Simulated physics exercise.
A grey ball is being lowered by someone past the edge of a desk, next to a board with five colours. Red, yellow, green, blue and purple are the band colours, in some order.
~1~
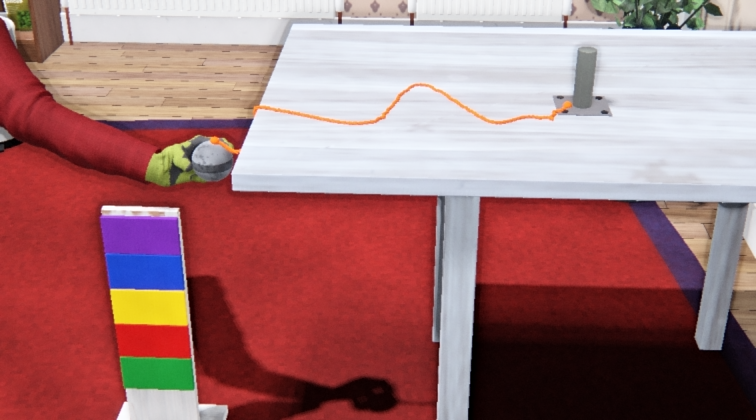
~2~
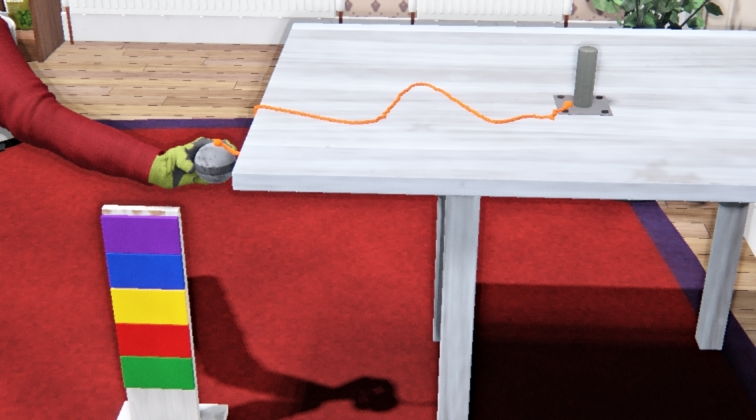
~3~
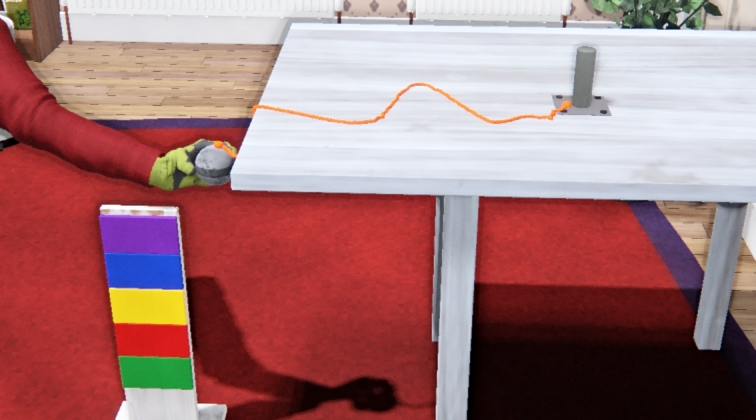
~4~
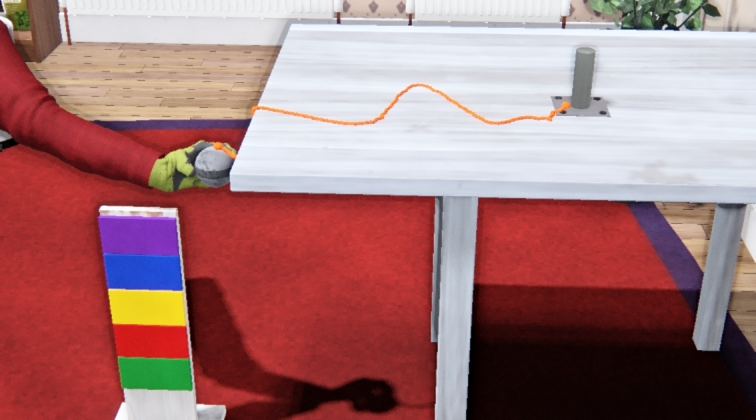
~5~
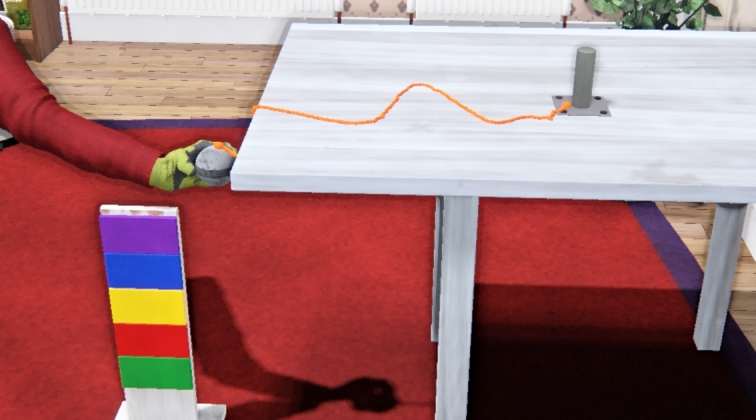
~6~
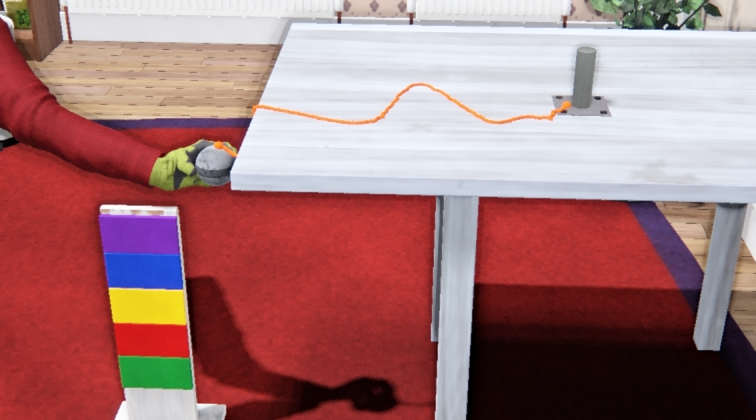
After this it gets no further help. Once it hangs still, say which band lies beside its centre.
It is the red band.
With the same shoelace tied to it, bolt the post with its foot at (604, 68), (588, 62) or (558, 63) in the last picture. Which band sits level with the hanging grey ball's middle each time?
In turn, yellow, then yellow, then red.
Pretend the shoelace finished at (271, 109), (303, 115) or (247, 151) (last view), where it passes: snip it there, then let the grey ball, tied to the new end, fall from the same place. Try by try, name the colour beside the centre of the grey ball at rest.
In turn it lines up with blue, purple and yellow.
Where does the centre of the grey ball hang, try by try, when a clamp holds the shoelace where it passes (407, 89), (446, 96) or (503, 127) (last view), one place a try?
They end up at (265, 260), (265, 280) and (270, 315).
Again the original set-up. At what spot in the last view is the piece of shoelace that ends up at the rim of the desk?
Approx. (393, 104).
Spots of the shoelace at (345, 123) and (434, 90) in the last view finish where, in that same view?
First one: (262, 178); second one: (347, 103).
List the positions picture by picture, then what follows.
The first picture shows grey ball (213, 161); purple (140, 237); blue (145, 273); yellow (149, 309); red (153, 342); green (157, 375).
The second picture shows grey ball (216, 163); shoelace through (554, 119) (470, 110) (411, 87) (376, 121) (279, 110).
The third picture shows grey ball (216, 165).
The fourth picture shows grey ball (216, 167); shoelace through (551, 120) (468, 111) (409, 88) (374, 122) (277, 111).
The fifth picture shows grey ball (216, 166).
The sixth picture shows grey ball (216, 166); shoelace through (552, 120) (469, 110) (409, 87) (375, 121) (278, 110).
Soon after, ball near (292, 332); level with red.
Then, ball near (261, 343); level with red.
At rest, ball near (273, 344); level with red. Its middle rests at the red band.
